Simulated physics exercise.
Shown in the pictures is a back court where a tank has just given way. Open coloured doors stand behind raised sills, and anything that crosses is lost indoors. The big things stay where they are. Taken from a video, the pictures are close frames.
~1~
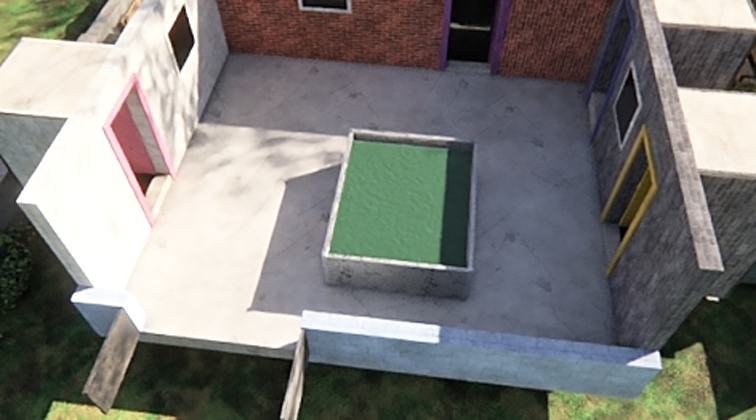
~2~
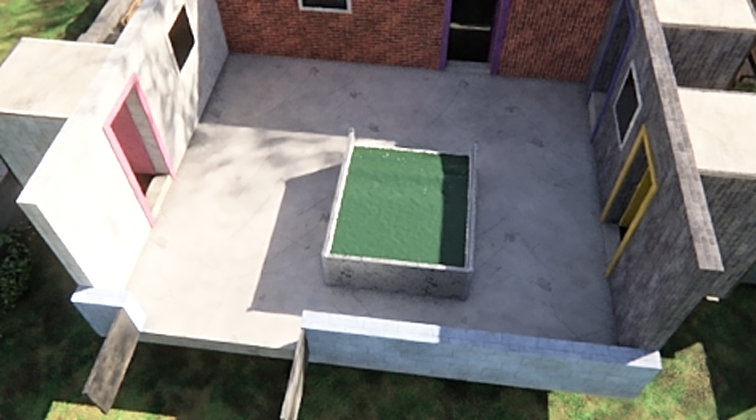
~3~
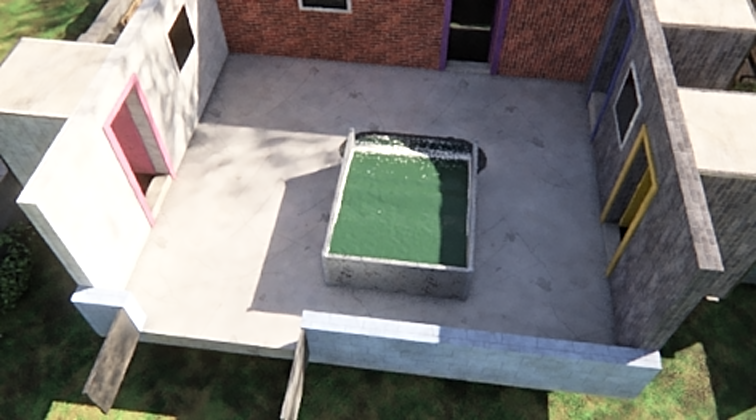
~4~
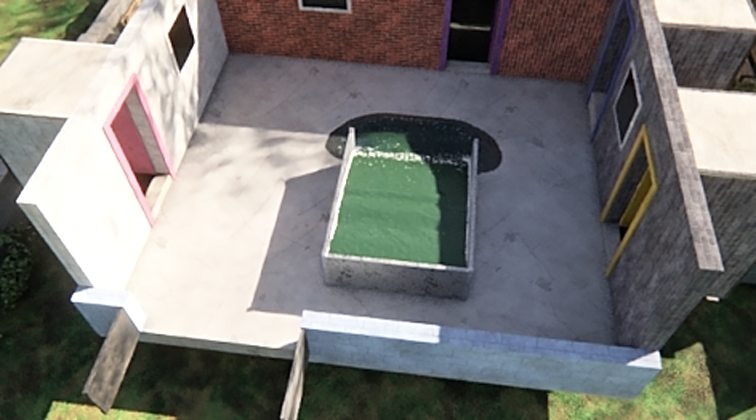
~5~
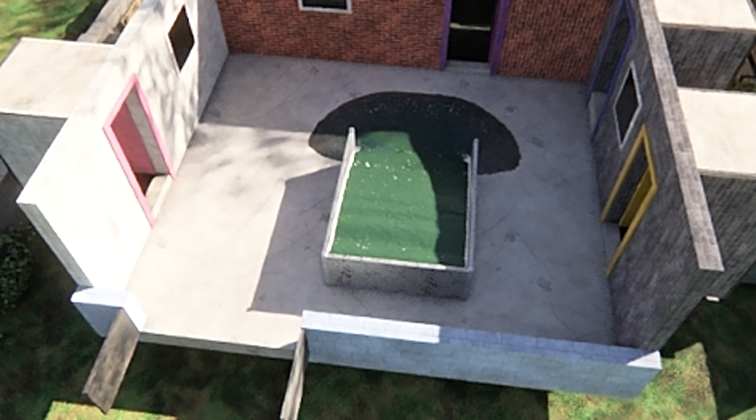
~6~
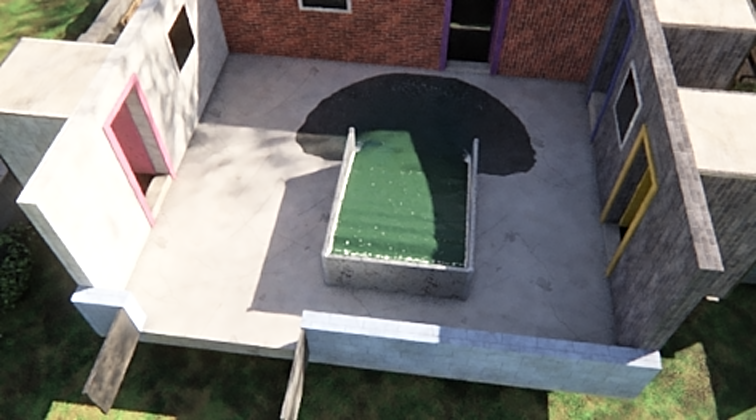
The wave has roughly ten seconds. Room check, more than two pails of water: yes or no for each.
Pink door, no; purple door, yes; yellow door, no; blue door, no.
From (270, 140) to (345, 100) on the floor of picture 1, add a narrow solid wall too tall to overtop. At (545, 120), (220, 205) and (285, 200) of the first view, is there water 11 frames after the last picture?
Point by point: First submerged, second not reached, third not reached.
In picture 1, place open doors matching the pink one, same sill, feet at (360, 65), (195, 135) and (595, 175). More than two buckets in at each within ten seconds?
Each in turn, the new doors: Breaks the limit, remains within bounds, remains within bounds.
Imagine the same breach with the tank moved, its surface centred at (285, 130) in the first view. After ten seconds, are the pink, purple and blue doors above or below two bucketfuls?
Well, the pink door remains below, the purple door remains below, and the blue door remains below.
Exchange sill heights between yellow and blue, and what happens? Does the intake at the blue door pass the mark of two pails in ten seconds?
My take: The blue gets past it.
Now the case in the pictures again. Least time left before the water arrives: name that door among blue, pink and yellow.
That would be the blue door.
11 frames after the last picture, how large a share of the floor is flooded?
It comes out near 35 percent.
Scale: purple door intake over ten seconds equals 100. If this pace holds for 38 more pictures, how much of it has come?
I'd put it at about 100 per cent.
A moment on, water covers 30 % of the floor; the pink door not reached, the purple door over two buckets in, the yellow door not reached, the blue door not reached.
Next, water covers 35 % of the floor; the pink door not reached, the purple door far over two buckets in, the yellow door not reached, the blue door wet at the sill, nothing in.
Then, water covers 45 % of the floor; the pink door not reached, the purple door far over two buckets in, the yellow door not reached, the blue door wet at the sill, nothing in.
Later, water covers 95 % of the floor; the pink door wet at the sill, nothing in, the purple door far over two buckets in, the yellow door wet at the sill, nothing in, the blue door wet at the sill, nothing in.
In the end, water covers 100 % of the floor; the pink door wet at the sill, nothing in, the purple door far over two buckets in, the yellow door wet at the sill, nothing in, the blue door wet at the sill, nothing in.
